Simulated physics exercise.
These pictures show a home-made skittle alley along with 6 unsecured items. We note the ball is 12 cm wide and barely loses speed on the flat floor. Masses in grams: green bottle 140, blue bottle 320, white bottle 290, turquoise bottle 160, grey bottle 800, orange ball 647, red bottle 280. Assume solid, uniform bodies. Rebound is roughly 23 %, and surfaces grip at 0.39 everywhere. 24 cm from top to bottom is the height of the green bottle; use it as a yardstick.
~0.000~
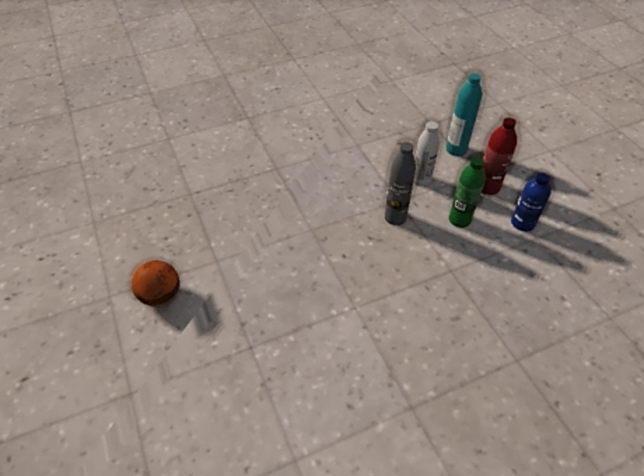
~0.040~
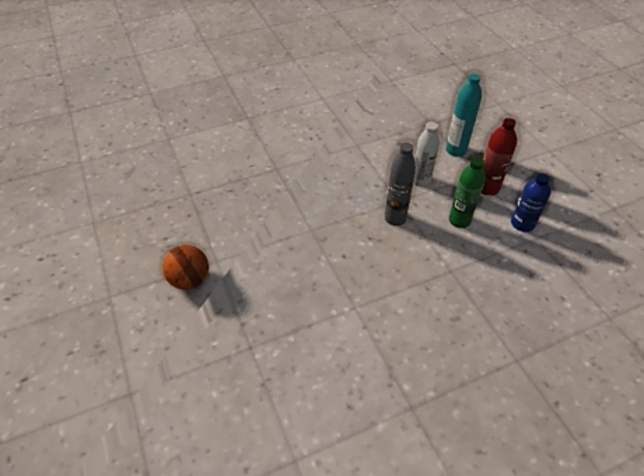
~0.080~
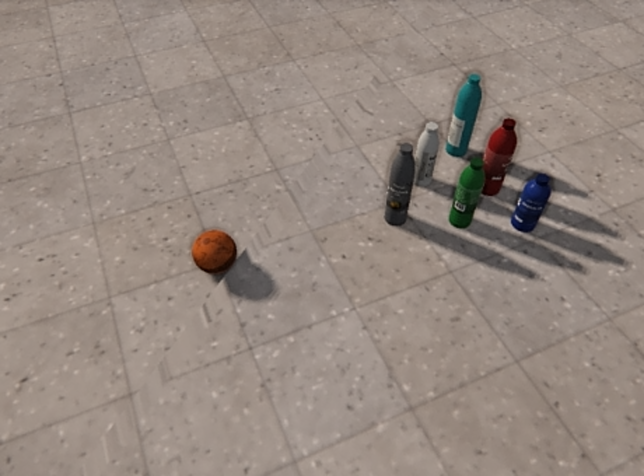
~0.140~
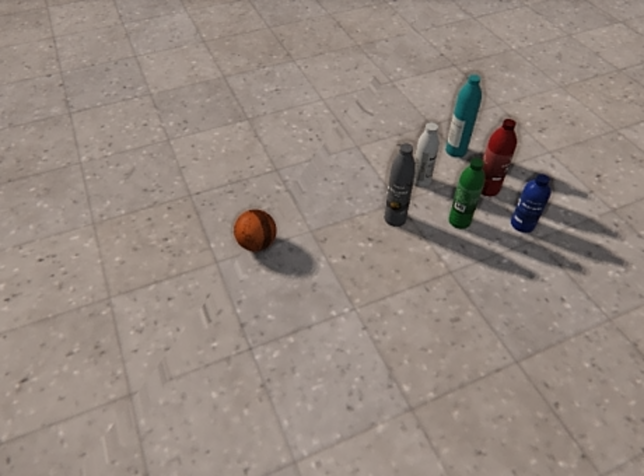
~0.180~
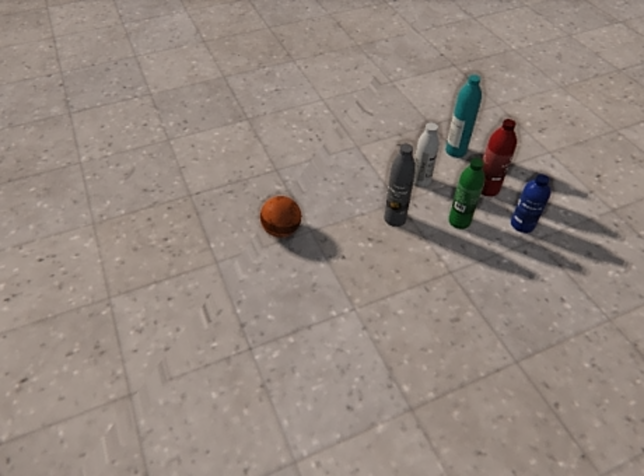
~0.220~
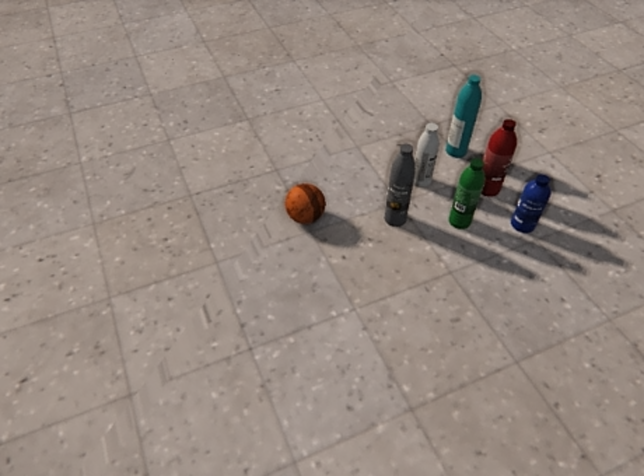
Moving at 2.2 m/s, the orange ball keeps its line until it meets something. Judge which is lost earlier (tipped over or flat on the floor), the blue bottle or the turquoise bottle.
I would say the latter one.
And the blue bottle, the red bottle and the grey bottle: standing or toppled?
In the last frame the blue bottle remains up, the red bottle remains up and the grey bottle remains up.
After 0.72 s, 151 cm rolled; orange ball near (514, 80); turquoise bottle on its side near (520, 140).
After 1.52 s, turquoise bottle on its side near (522, 135).
In the end (2.3 s), toppled on the floor, turquoise bottle; the other 5 under 8 cm from the start. At the end, from the last picture's camera, blue bottle near (532, 203), turquoise bottle near (522, 134). Blue bottle was never lost; turquoise bottle went at 0.56 s.
